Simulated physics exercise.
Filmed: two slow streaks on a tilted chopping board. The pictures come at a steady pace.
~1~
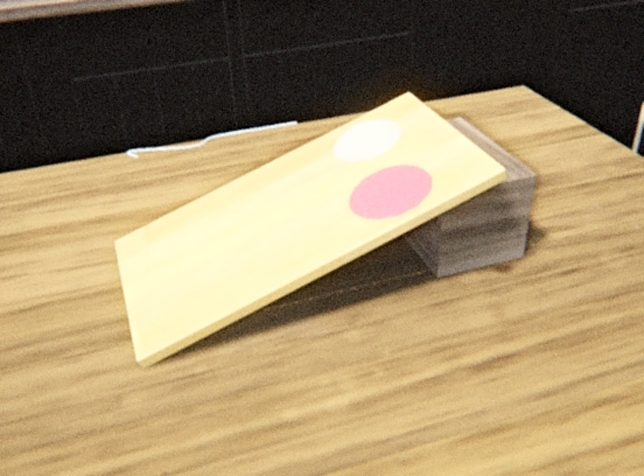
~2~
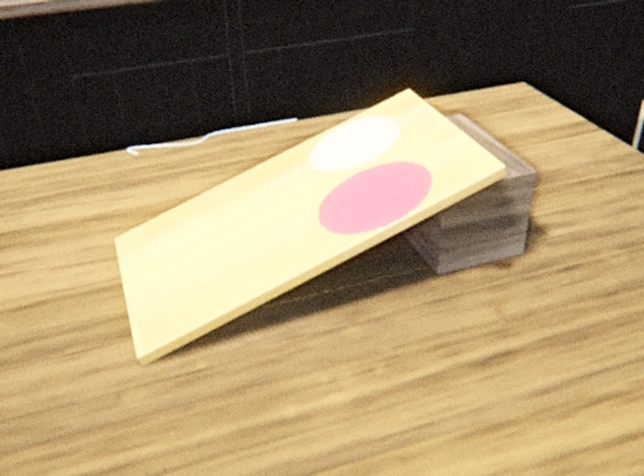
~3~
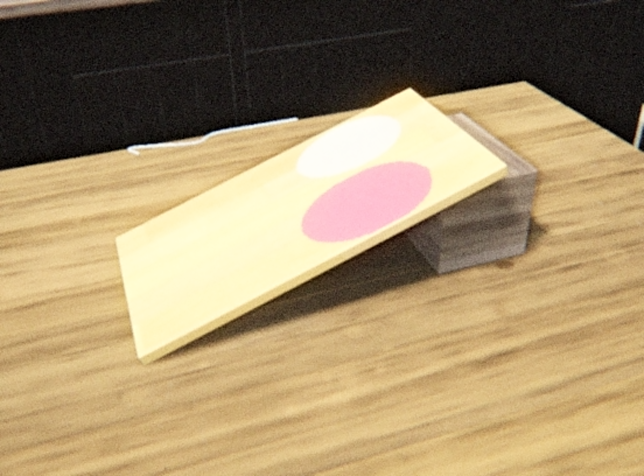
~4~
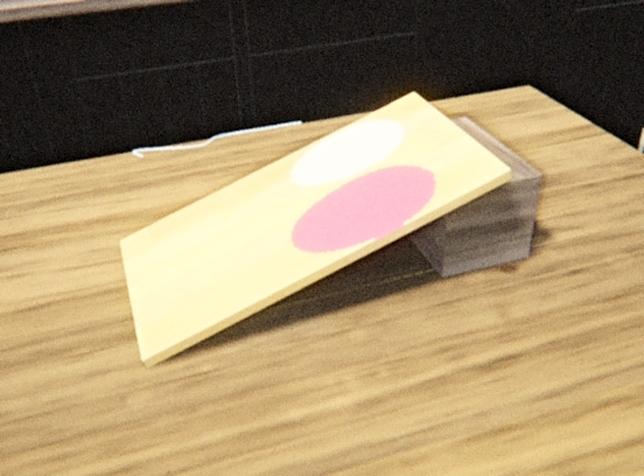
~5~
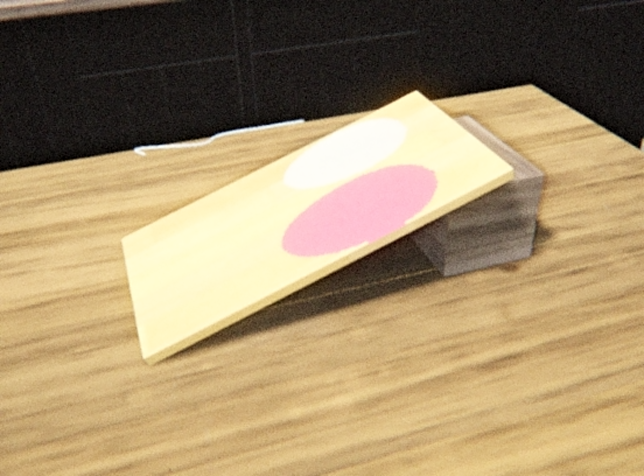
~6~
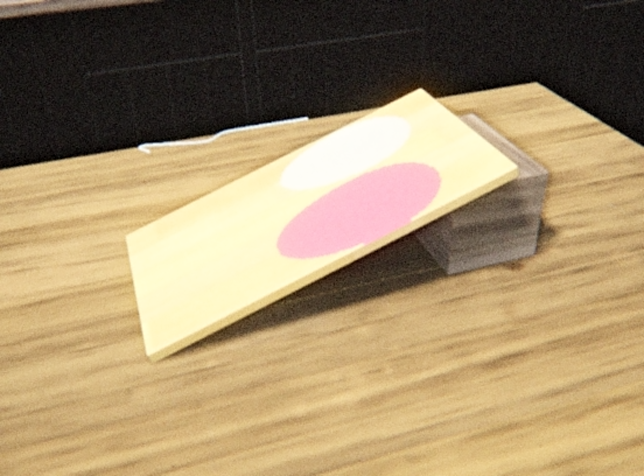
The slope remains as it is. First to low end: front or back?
Front.
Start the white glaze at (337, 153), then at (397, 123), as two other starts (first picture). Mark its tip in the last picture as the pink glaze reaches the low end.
With the first start it ends up close to (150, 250), and with the second at (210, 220).
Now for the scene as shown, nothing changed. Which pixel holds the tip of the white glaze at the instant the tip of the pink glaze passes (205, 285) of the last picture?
Roughly (229, 210) in the last view.
A moment on, the pink glaze is three quarters of the way down; the white glaze is three quarters of the way down.
Further on, the pink glaze is close to the edge; the white glaze is three quarters of the way down.
When it is over, the pink glaze is at the low edge; the white glaze is three quarters of the way down.
